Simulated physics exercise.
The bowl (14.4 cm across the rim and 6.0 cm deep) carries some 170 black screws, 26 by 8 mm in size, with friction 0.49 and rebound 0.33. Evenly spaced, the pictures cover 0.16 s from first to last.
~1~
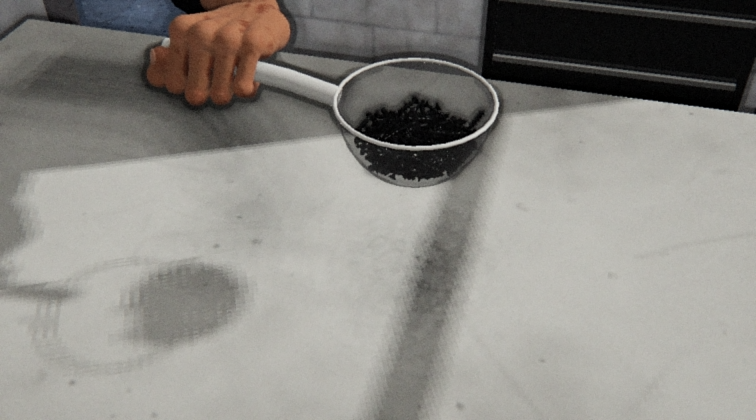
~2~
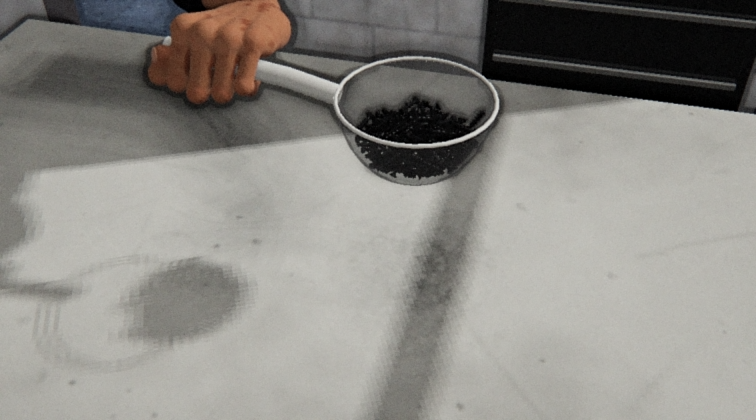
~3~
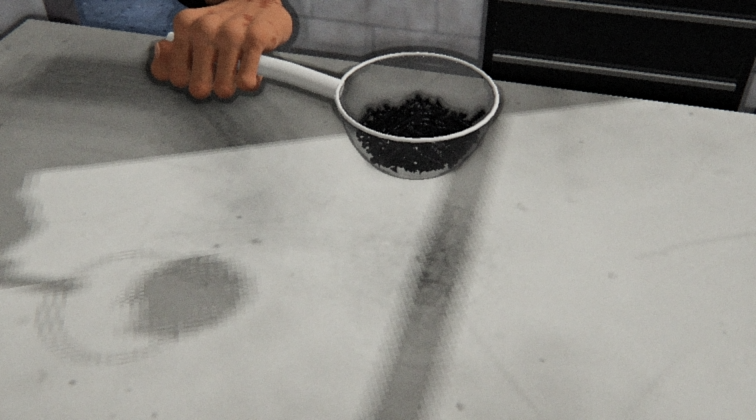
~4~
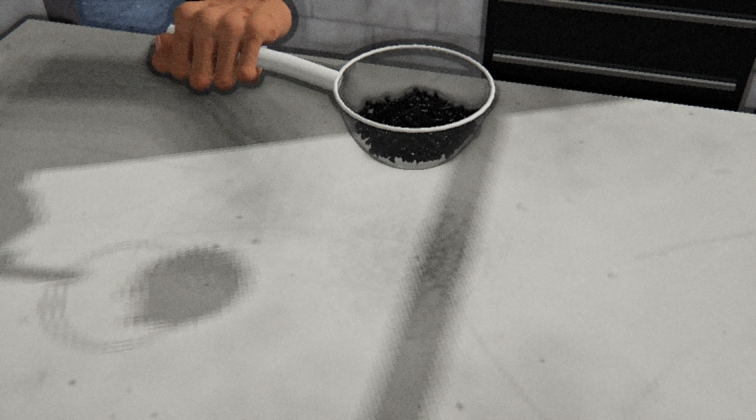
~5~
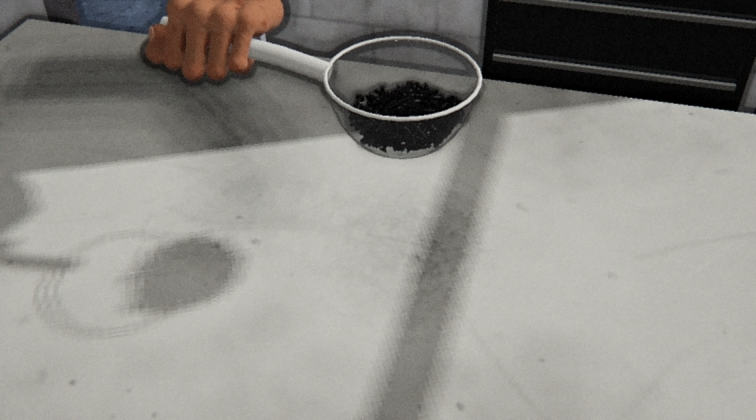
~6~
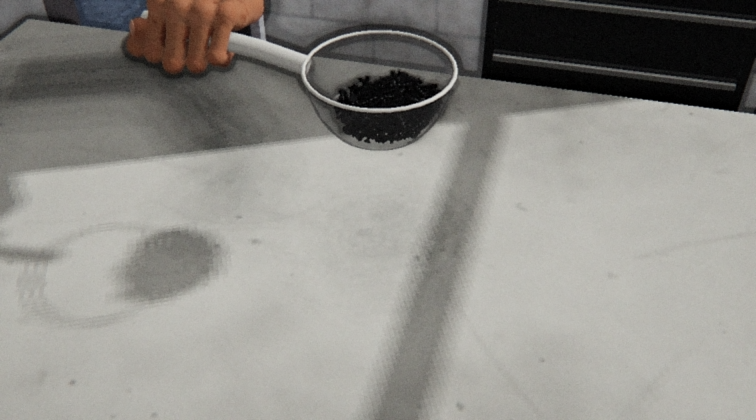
Over a pale countertop, a hand moves a bowl of black screws slowly back, then left.
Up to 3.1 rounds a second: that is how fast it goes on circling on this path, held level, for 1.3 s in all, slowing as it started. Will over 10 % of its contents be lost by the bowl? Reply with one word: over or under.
Over.
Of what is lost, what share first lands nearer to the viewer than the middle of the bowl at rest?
Roughly 40 percent.
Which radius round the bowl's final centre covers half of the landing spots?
It works out to near 36 cm.
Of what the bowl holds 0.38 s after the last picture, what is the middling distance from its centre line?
It comes to around 5.0 cm.
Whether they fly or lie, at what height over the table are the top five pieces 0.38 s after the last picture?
Estimate: Close to 22 cm.
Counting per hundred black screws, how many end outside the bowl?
My best guess is close to 85 per cent.
Then, 0.38 s after the last picture, bowl 75 %, in the air 20 %; middle of the pieces not yet landed near (387, 88).
Then, 0.70 s after the last picture, fallen in front of where it stops 10 %, fallen right of where it stops 10 %, fallen behind where it stops 5 %, fallen left of where it stops 10 %, bowl 40 %, in the air 25 %; middle of the pieces not yet landed near (421, 124).
Then, 1.00 s after the last picture, fallen in front of where it stops 20 %, fallen right of where it stops 20 %, fallen behind where it stops 10 %, fallen left of where it stops 15 %, bowl 15 %, in the air 10 %; middle of the pieces not yet landed near (415, 122).
Then, 1.28 s after the last picture, fallen in front of where it stops 25 %, fallen right of where it stops 25 %, fallen behind where it stops 20 %, fallen left of where it stops 20 %, bowl 15 %; middle of the pieces not yet landed near (315, 153).
In the end, fallen in front of where it stops 25 %, fallen right of where it stops 25 %, fallen behind where it stops 20 %, fallen left of where it stops 20 %, bowl 15 %.
